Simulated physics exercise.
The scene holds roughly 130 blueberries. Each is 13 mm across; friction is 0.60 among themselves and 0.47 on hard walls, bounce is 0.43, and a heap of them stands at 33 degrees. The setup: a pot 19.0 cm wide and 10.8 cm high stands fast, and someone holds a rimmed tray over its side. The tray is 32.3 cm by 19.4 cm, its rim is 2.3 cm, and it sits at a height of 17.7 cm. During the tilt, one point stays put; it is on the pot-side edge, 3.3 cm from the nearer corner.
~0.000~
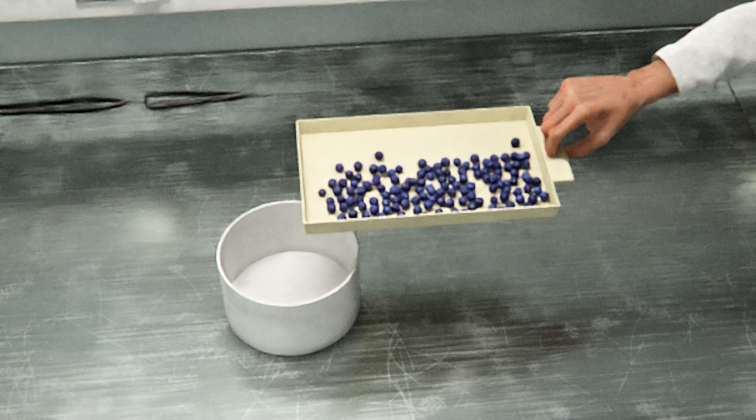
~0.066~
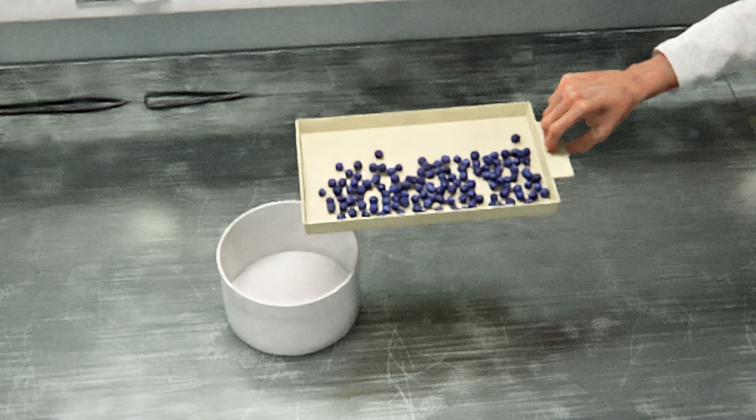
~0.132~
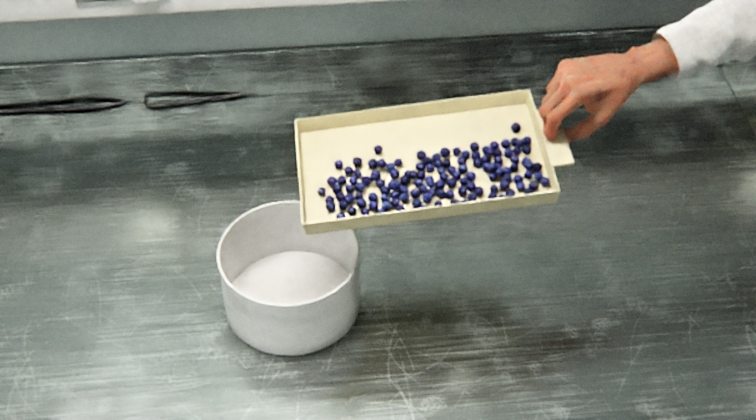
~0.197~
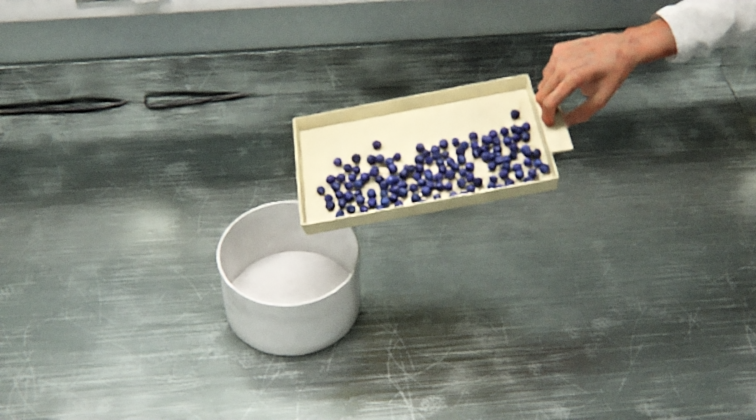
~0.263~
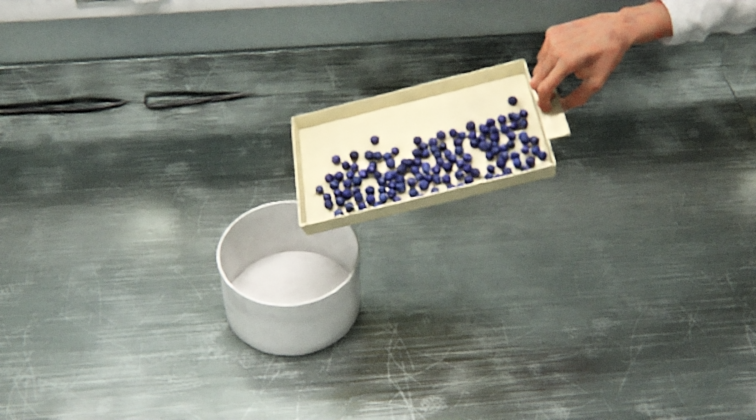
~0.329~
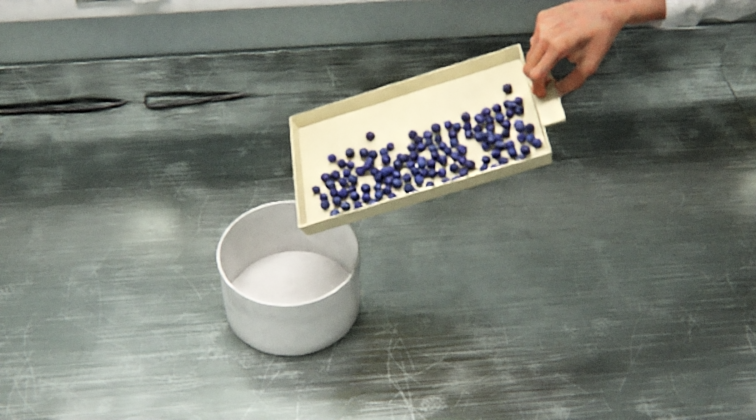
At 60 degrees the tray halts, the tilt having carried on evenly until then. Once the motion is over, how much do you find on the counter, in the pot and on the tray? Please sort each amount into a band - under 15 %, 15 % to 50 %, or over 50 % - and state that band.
Counter: Under 15 %; pot: Under 15 %; left on the tray: Over 50 %.
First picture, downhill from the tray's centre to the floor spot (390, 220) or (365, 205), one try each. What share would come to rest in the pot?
About 0 per cent on the first try and 5 per cent on the second.
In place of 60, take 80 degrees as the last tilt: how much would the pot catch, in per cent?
Roughly 5 percent.
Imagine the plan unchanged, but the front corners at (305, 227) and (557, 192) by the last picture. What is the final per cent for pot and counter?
Split: Pot = 0, counter = 0.
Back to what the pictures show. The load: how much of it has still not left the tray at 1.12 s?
95 %, give or take.
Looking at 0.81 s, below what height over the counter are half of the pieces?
About 24 cm.
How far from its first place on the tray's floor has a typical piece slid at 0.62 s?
7 cm.
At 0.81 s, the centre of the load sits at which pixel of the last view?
Approximately (331, 166) in the final picture.
After 0.62 s, tilt 40 degrees; the tray holds 100 %, the pot 0 %.
Then, at 0.81 s, tilt 53 degrees; the tray holds 100 %, the pot 0 %.
Then, at 1.12 s, tilt 60 degrees; the tray holds 95 %, the pot 5 %.
By 1.7 s all is still; counter 0 %, pot 5 %, tray 95 %.
